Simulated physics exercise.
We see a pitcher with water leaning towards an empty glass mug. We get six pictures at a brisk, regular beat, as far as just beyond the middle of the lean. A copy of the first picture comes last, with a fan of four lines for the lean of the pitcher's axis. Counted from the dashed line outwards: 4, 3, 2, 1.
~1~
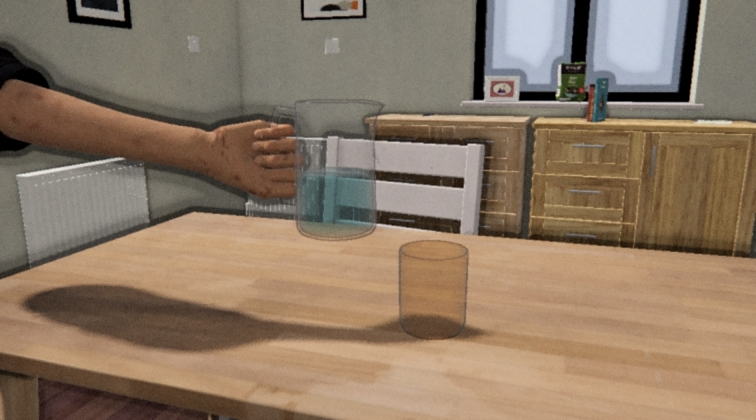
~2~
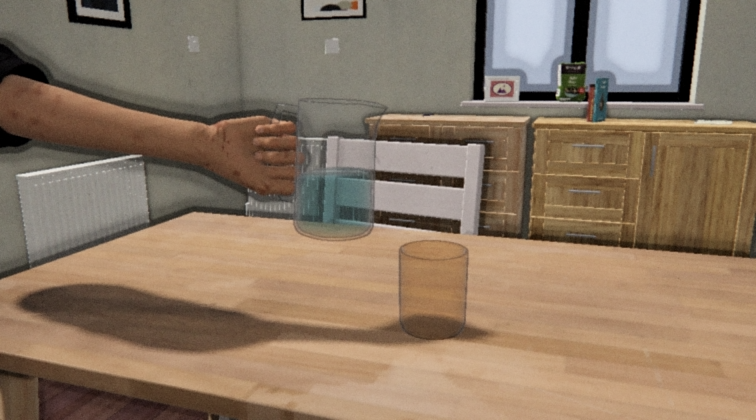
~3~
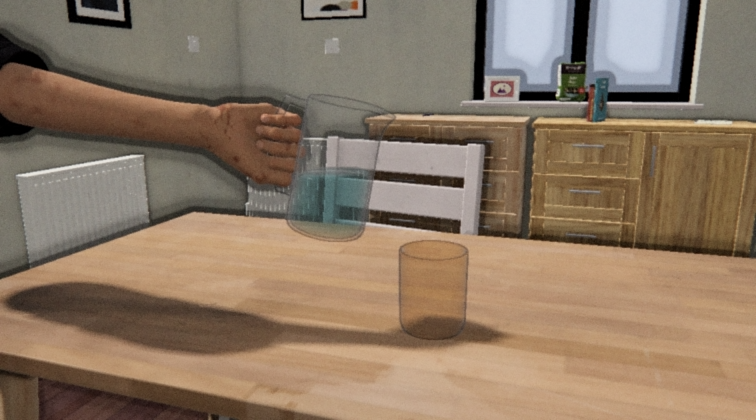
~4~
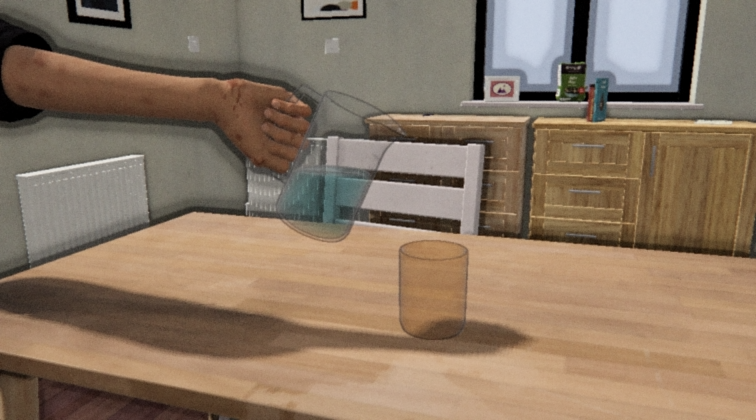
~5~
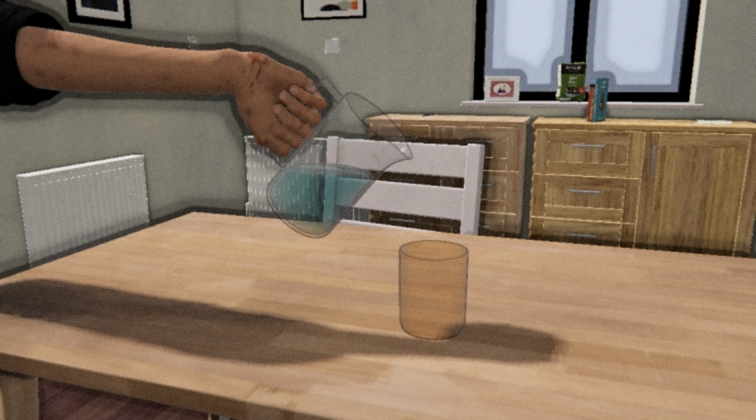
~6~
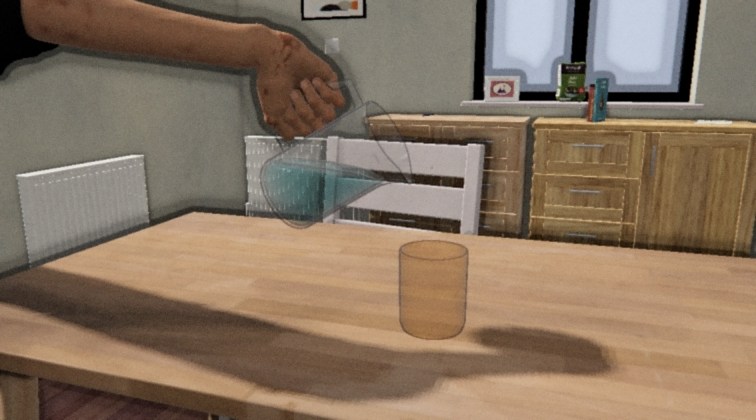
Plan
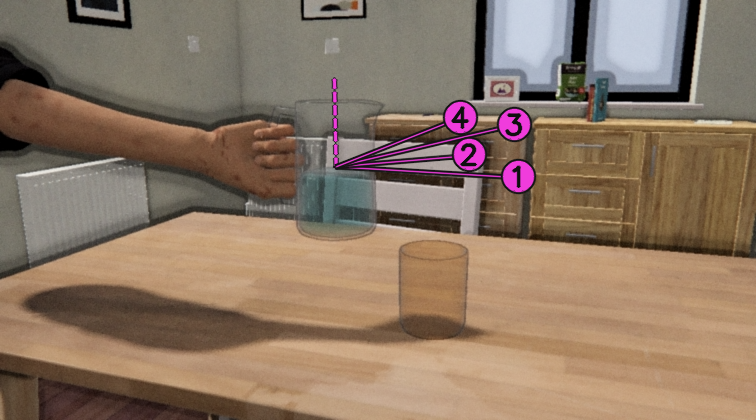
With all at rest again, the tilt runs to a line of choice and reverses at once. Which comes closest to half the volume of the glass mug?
2 beats the others.
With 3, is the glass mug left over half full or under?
Under.
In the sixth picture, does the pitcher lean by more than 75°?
No.
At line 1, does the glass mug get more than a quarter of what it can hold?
Yes, it does.
On the marked copy, 1 at (501, 176); 2 at (452, 157); 3 at (497, 129); 4 at (444, 123).
Choosing 1, the glass mug ends with about 74 % of what it can hold.
Choosing 2, the glass mug ends with about 53 % of what it can hold.
Choosing 3, the glass mug ends with about 31 % of what it can hold.
Choosing 4, the glass mug ends with about 12 % of what it can hold.
